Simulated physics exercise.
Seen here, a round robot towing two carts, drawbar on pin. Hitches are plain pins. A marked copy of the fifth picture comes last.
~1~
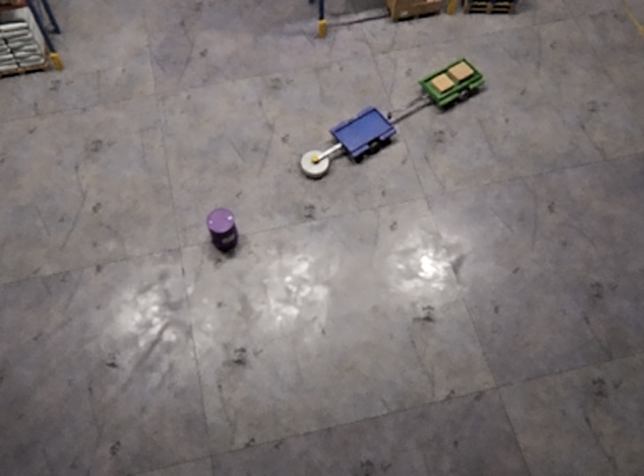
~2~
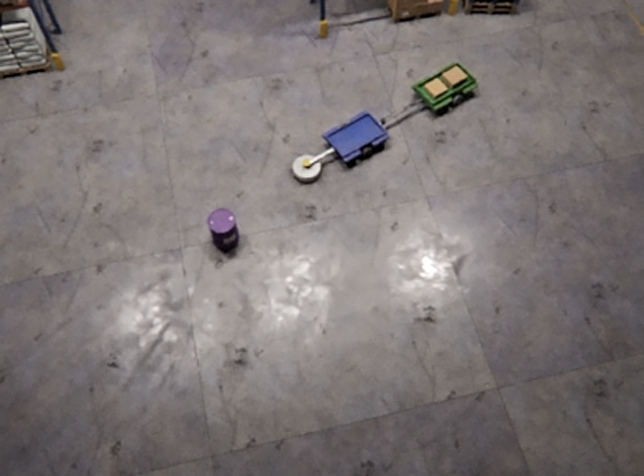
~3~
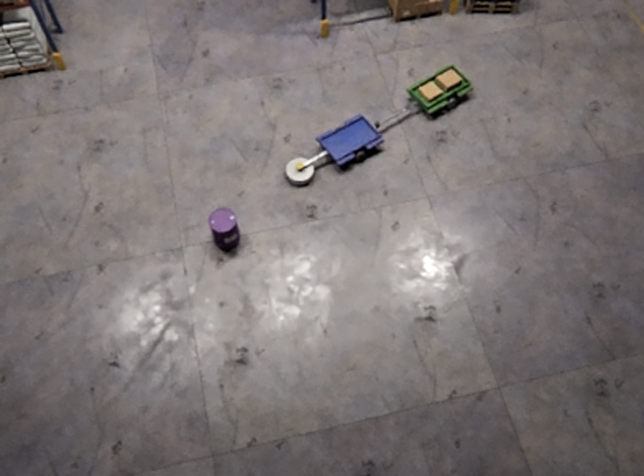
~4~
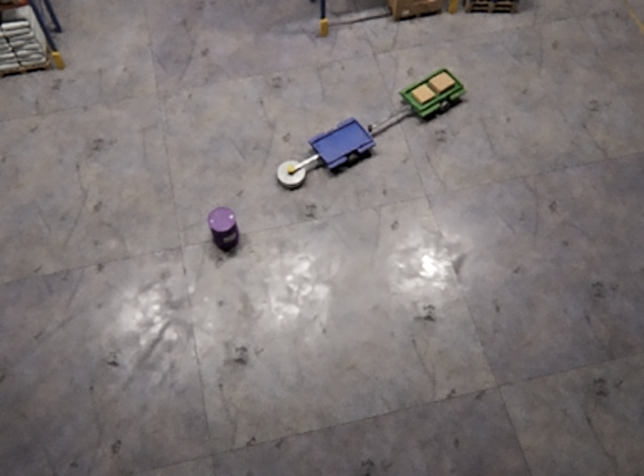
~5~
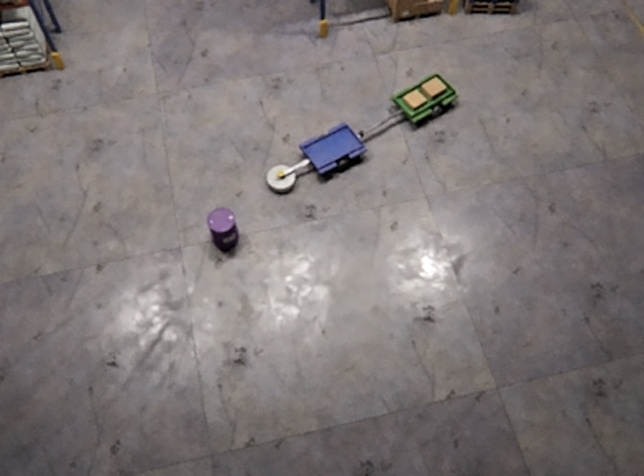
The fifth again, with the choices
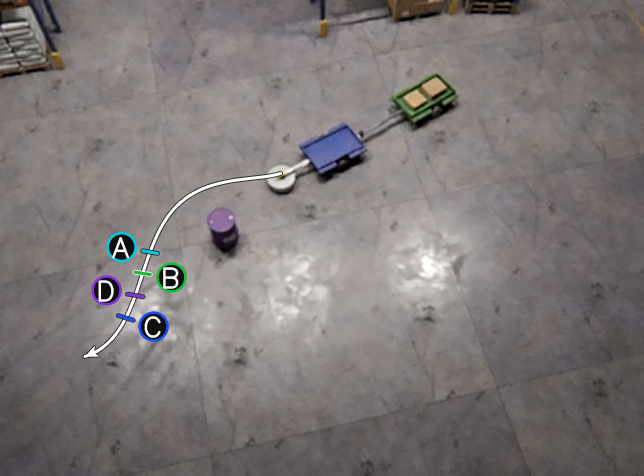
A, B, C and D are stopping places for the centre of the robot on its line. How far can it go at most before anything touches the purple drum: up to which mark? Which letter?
C is the last safe stop.
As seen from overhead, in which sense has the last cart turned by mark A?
For that mark, clockwise.
On the marked copy, A at (150, 252); B at (143, 273); C at (126, 318); D at (135, 295); the route from (281, 173) via (159, 230) to (85, 357).
Following C. Soon after the start, robot (201, 194), last cart (364, 130).
Later, robot (152, 254), last cart (298, 154).
In the end, robot (128, 321), last cart (245, 182); nothing has been touched.
As for the rest, A is safe but short; B is safe but short; D is safe but short.
